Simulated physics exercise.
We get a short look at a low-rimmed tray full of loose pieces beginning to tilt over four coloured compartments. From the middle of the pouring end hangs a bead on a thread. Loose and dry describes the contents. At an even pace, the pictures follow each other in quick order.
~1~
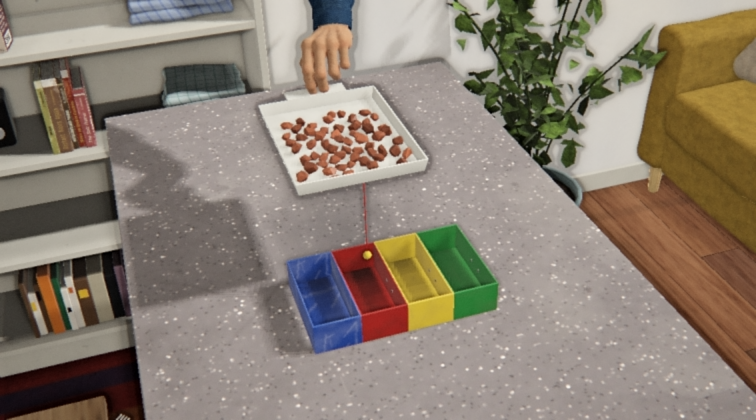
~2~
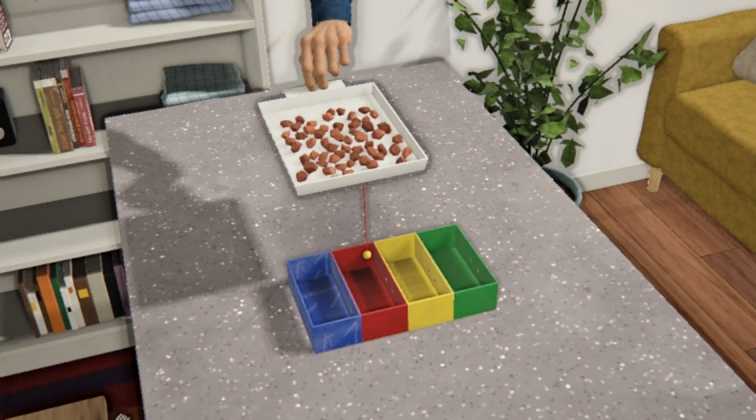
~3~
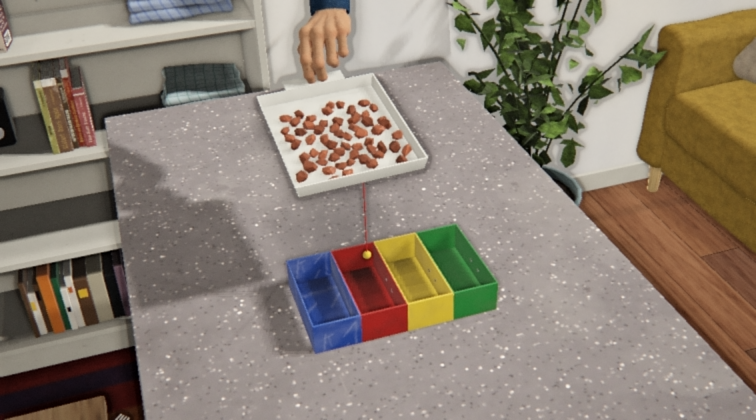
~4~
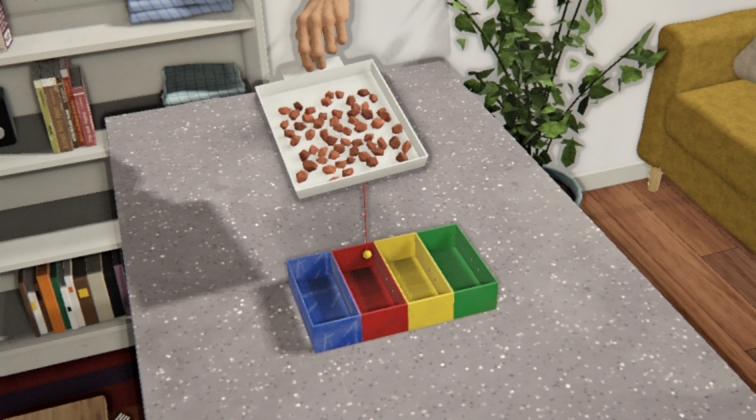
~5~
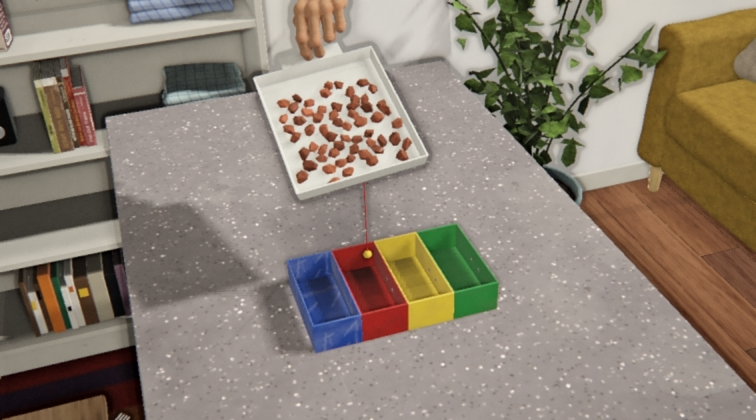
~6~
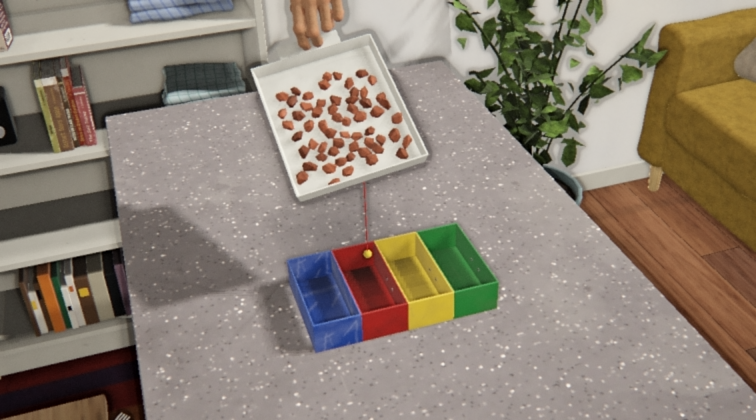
A hand at the top holds a white, low-rimmed tray above a speckled grey tabletop, seen from above at an angle, with shelves left and a plant and mustard sofa right. Reddish-brown pieces cover the tray, and a yellow bead hangs from its front edge over blue, red, yellow and green compartments. The tray steadily tilts forward, its left front corner lowest, while the camera stays still.
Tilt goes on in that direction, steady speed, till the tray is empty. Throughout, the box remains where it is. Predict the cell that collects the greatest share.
The blue cell collects the greatest share.
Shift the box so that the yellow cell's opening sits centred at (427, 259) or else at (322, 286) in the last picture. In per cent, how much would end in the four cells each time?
In order: 60 per cent and 100 per cent.
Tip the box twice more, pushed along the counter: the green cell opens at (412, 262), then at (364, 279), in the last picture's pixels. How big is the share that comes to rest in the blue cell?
Roughly 20% the first time and 0% the second time.
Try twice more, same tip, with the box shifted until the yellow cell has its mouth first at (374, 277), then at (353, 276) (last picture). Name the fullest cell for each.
First place: The red cell; second place: That red cell.
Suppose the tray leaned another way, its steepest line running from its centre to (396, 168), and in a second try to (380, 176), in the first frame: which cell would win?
At the first place the yellow cell, at the second that yellow cell.
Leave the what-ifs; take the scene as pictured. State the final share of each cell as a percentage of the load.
Blue cell: Roughly 70; red cell: Roughly 20; yellow cell: Roughly 0; green cell: Roughly 0.
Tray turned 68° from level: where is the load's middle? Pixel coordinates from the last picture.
The centre of the load shows up near (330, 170) in the last view.
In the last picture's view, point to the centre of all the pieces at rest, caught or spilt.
Roughly pixel (332, 311).
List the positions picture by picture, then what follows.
The first picture shows corners of the pouring end near (298, 183) and (424, 158), level; middle of the load near (348, 141), bits of crushed brick; bead on its thread near (367, 255); blue cell near (338, 332); red cell near (385, 321); yellow cell near (431, 310); green cell near (476, 299).
The second picture shows corners of the pouring end near (298, 183) and (424, 158), level; middle of the load near (348, 140).
The third picture shows corners of the pouring end near (298, 185) and (424, 157), tipped barely, lowest at the left corner; middle of the load near (347, 136).
The fourth picture shows corners of the pouring end near (298, 188) and (424, 155), tipped a little, lowest at the left corner; middle of the load near (347, 131).
The fifth picture shows corners of the pouring end near (299, 191) and (424, 154), tipped clearly, lowest at the left corner; middle of the load near (347, 126).
The sixth picture shows corners of the pouring end near (299, 193) and (424, 153), tipped clearly, lowest at the left corner; middle of the load near (346, 121); blue cell near (338, 331); red cell near (385, 319); yellow cell near (431, 308); green cell near (476, 298).
Shortly afterwards, tray tipped steeply; all but a few on the tray; a little falling or outside the box.
Next, tray tipped past a quarter turn; near a quarter on the tray; near half in the blue cell; a little in the red cell; near a quarter falling or outside the box.
Some moments later, tray tipped past a quarter turn; the bulk in the blue cell; a little in the red cell; only a few in the yellow cell; a little falling or outside the box.
In the end, tray tipped past a quarter turn; the bulk in the blue cell; a little in the red cell; only a few in the yellow cell; none at all in the green cell; a little outside the box.
